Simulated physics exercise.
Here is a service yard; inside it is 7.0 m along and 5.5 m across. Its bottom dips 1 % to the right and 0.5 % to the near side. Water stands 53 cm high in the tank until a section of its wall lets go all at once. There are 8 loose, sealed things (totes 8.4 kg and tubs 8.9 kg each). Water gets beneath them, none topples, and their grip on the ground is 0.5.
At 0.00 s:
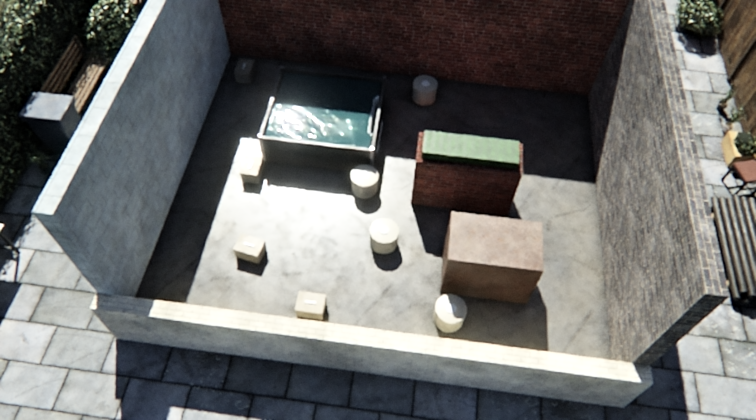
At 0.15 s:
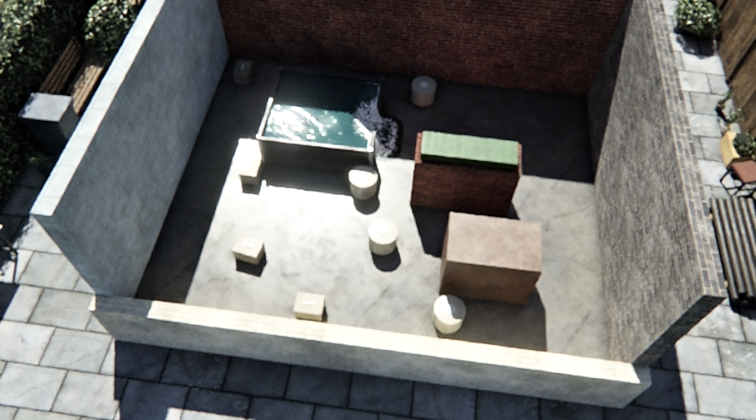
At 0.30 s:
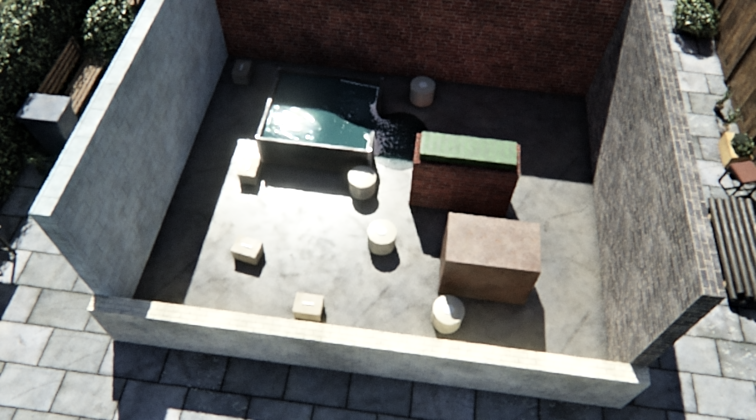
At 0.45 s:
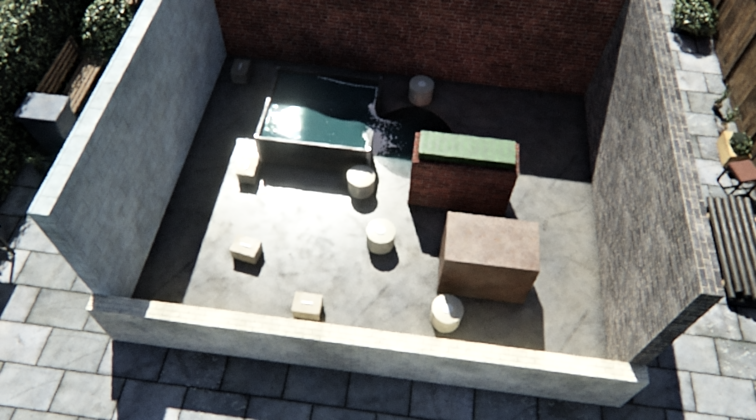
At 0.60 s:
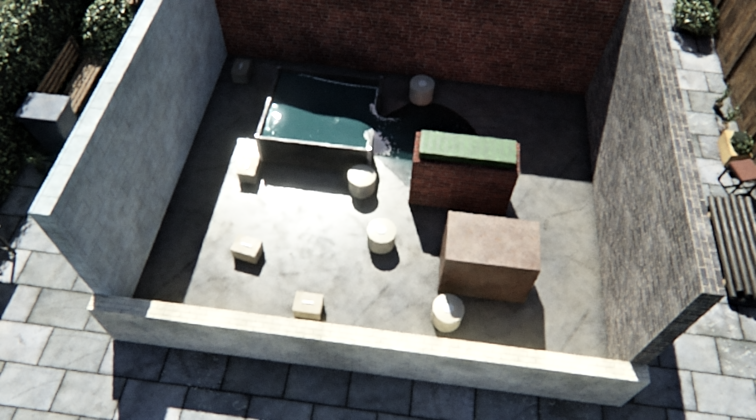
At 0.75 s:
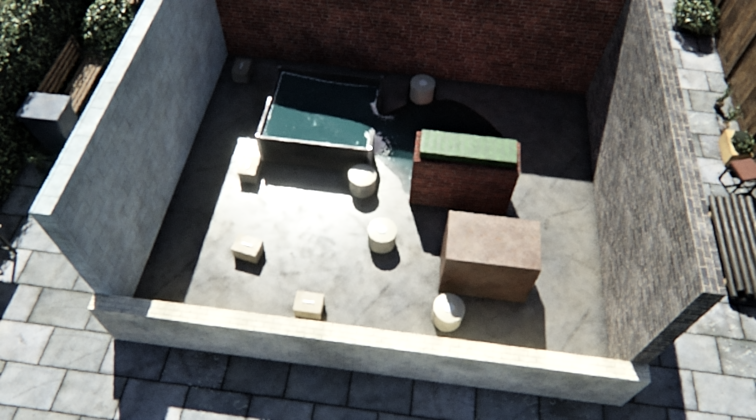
Water pouring from the right side of a raised tank and spreading darkly across a walled yard floor, scattered blocks staying still.
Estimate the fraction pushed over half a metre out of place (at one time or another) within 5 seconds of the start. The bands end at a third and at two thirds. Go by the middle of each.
Share: Not even a third.
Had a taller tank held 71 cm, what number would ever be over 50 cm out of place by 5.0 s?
In that case 1 of them.
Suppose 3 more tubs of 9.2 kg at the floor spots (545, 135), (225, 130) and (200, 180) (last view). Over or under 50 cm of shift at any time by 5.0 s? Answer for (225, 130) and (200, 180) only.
In turn: Under, under.
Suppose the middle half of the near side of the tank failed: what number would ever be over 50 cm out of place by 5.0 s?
In that case 4 of them.
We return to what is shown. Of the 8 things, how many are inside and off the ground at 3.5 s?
I count 0.
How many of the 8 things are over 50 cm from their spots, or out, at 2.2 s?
I count 0.
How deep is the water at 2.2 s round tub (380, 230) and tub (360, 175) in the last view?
About 1 and 0 cm.
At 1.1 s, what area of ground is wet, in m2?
About 9.0 m2.
After 1.1 s 0 of 8 are over 50 cm from their spots; 0 afloat.
After 2.2 s 0 of 8 are over 50 cm from their spots; 0 afloat.
After 3.5 s 0 of 8 are over 50 cm from their spots; 0 afloat.
After 5.0 s 0 of 8 are over 50 cm from their spots, and 0 have been at some point; 0 afloat.
